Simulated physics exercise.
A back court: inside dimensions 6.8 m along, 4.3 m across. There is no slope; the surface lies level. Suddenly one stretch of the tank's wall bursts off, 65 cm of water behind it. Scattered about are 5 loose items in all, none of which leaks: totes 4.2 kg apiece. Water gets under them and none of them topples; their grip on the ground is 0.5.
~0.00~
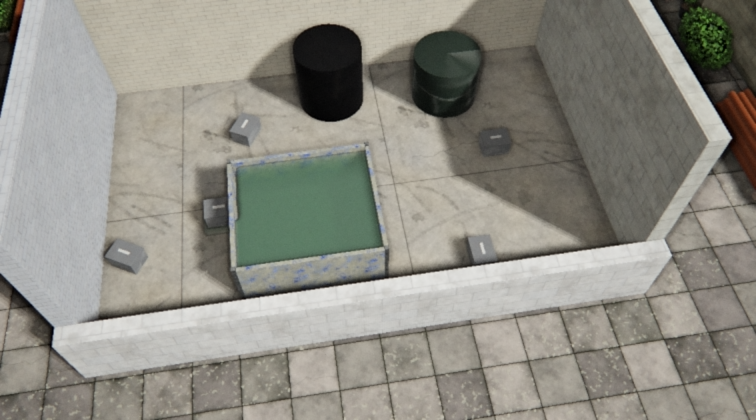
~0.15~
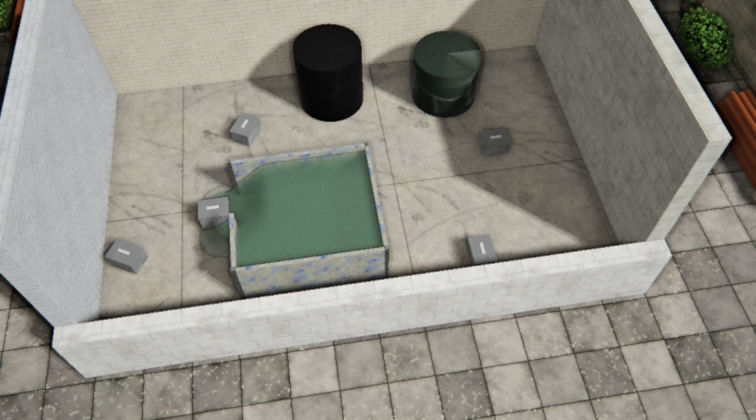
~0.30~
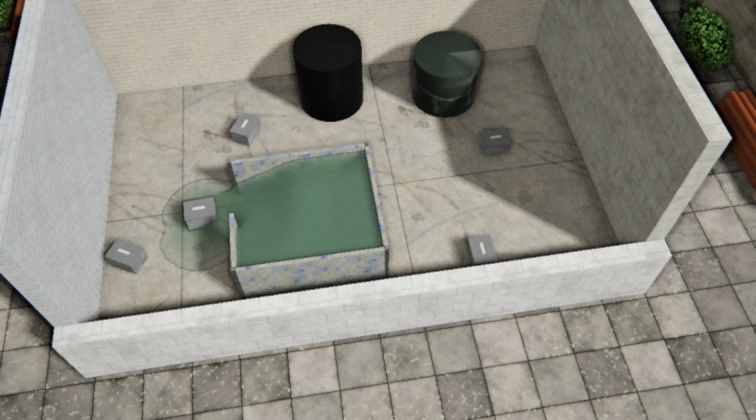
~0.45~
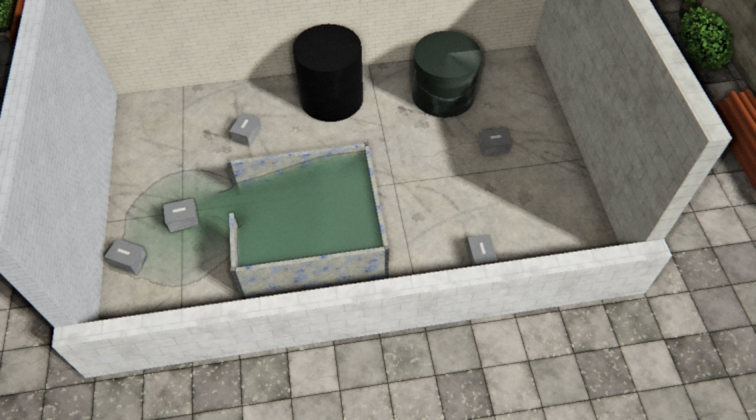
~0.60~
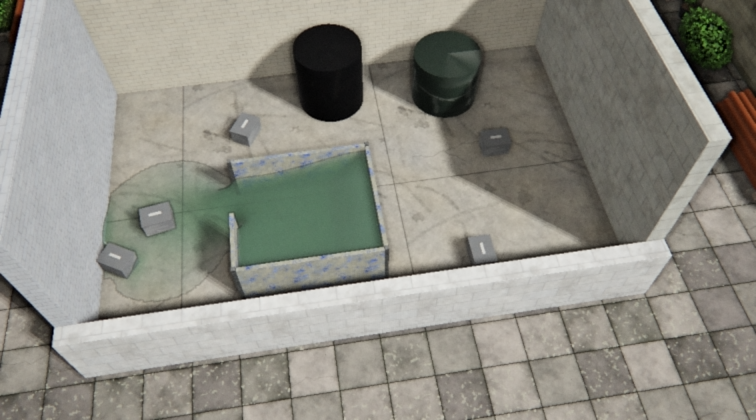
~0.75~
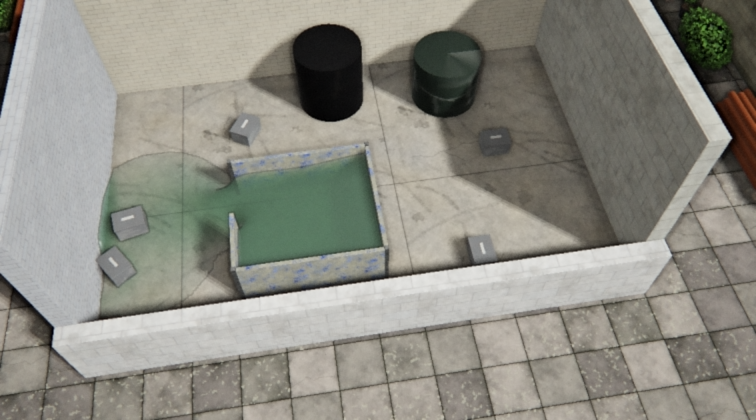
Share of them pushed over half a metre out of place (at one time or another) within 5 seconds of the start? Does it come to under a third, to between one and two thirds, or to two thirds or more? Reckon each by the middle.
The count will reach two thirds or more.
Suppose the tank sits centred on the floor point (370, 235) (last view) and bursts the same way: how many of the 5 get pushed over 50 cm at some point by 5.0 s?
2.
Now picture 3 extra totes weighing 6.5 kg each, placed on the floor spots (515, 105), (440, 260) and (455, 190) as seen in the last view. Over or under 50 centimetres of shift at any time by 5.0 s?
Note, in sequence: Under threshold; under threshold; under threshold.
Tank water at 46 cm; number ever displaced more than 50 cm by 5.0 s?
Then it comes to 2.
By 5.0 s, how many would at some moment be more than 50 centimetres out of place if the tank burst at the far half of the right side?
Result: 2.
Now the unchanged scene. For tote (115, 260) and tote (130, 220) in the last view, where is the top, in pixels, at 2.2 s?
Roughly (225, 278), then roughly (104, 283).
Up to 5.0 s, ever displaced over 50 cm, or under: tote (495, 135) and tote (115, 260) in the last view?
Within the mark, beyond the mark.
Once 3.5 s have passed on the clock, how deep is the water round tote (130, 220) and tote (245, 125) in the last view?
Close to 12 and 2 centimetres.
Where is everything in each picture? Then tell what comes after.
A tote at (219, 207), on the bottom; a tote at (124, 252) rests on the ground; 3.0 m2 under water; 0 of 5 have shifted, in the first picture.
A tote at (213, 208) rests on the ground, 8 cm from its start; a tote at (124, 252), on the bottom; water covers 3.5 m2; 1 of 5 have shifted, in the second picture.
A tote at (199, 208), afloat, 26 cm from its start; a tote at (124, 252), on the bottom; water covers 4.2 m2; 1 of 5 have shifted, in the third picture.
A tote at (179, 210) floats, 52 cm from its start; a tote at (124, 252) rests on the ground; water covers 5.2 m2; 1 of 5 have shifted, in the fourth picture.
A tote at (155, 214) floats, 84 cm from its start; a tote at (115, 257), on the bottom, 12 cm from its start; water covers 6.1 m2; 2 of 5 have shifted, in the fifth picture.
A tote at (128, 218), afloat, 121 cm from its start; a tote at (113, 262) rests on the ground, 19 cm from its start; 6.8 m2 under water; 2 of 5 have shifted, in the sixth picture.
After 1.1 s 2 of 5 are over 50 cm from their spots; 2 afloat.
After 2.2 s 2 of 5 are over 50 cm from their spots; 2 afloat.
After 3.5 s 1 of 5 are over 50 cm from their spots; 2 afloat.
After 5.0 s 4 of 5 are over 50 cm from their spots, and 4 have been at some point; 3 afloat.
